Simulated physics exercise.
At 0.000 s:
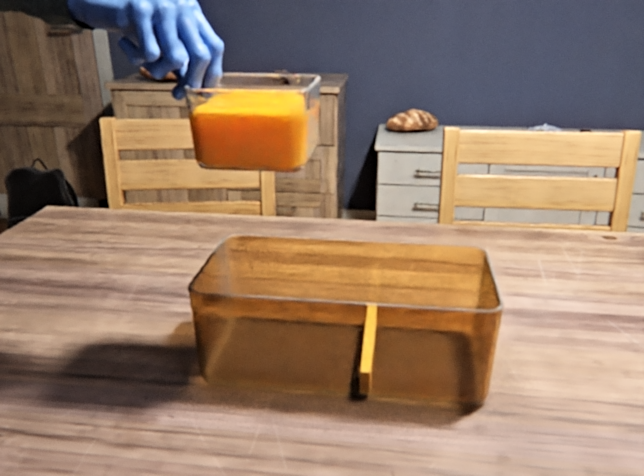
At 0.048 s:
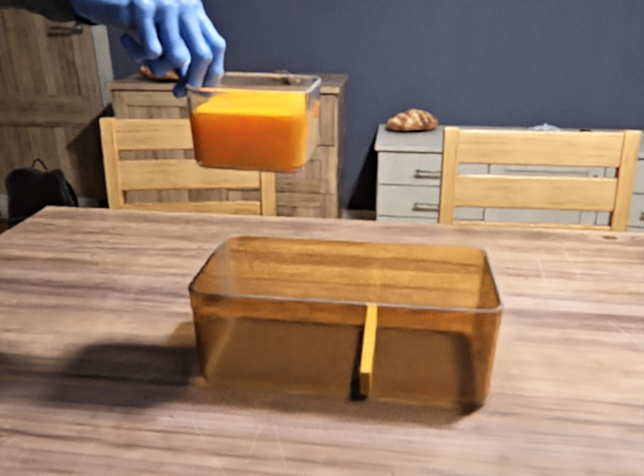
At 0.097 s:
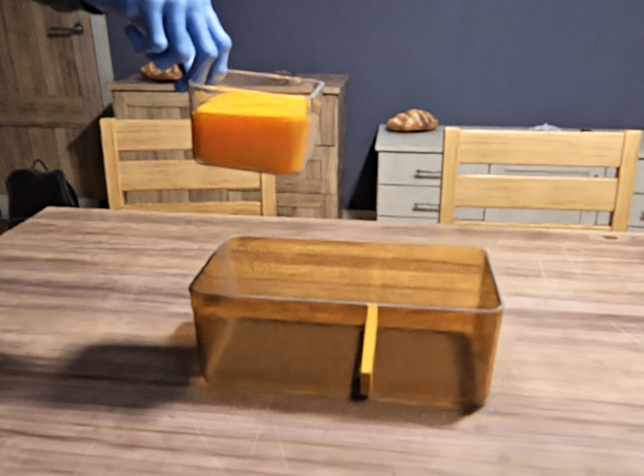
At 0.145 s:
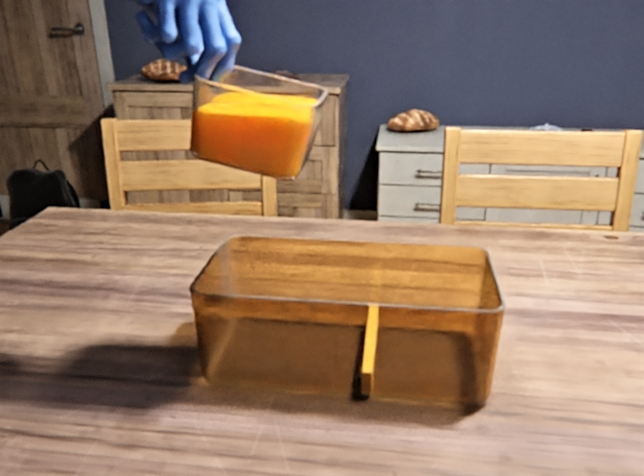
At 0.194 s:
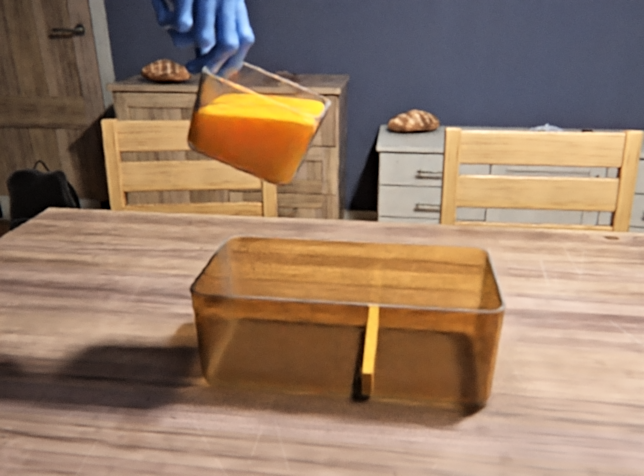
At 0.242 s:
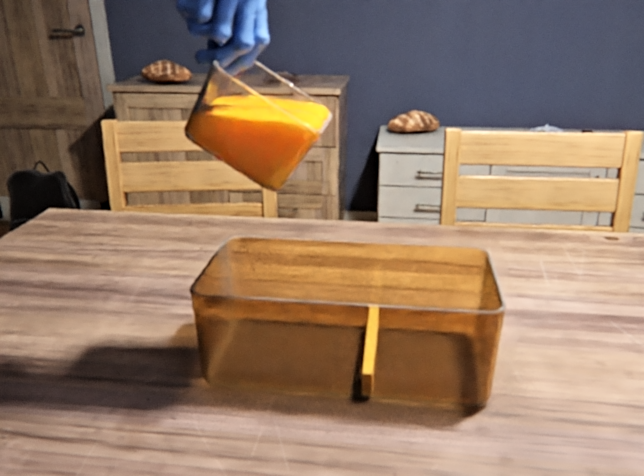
A blue-gloved hand held a clear tub of orange juice above a wooden table and an empty amber basin with a divider, then steadily tilted the tub over to the right.
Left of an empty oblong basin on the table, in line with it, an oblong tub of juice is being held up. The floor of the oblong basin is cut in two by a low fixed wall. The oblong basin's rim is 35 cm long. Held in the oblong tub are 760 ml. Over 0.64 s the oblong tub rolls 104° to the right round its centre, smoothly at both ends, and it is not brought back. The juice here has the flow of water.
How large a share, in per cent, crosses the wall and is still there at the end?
A share of about 54 per cent.
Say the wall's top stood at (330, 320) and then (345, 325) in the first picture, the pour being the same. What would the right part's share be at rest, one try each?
In turn about 95 and 90 per cent.
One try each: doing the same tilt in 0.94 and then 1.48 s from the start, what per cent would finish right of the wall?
Respectively about 60 and 60 percent.
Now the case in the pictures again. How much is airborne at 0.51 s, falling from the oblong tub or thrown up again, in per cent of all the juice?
Estimate: About 50 % of all of it.
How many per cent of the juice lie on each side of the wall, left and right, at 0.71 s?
Around 22 on the left and around 60 on the right.
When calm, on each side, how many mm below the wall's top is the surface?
About 22 mm on the left, about 12 mm on the right.
By 0.51 s the tilt is 94° and 35 per cent is still to pour, 2 is left of the wall and 14 right of it.
By 0.71 s the tilt is 104° and 7 per cent is still to pour, 22 is left of the wall and 61 right of it.
By 0.92 s the tilt is 104° and 1 per cent is still to pour, 39 is left of the wall and 57 right of it.
By 1.14 s the tilt is 104° and 0 per cent is still to pour, 44 is left of the wall and 54 right of it.
At rest 44 per cent lies left of the wall, 54 right of it and 2 outside.
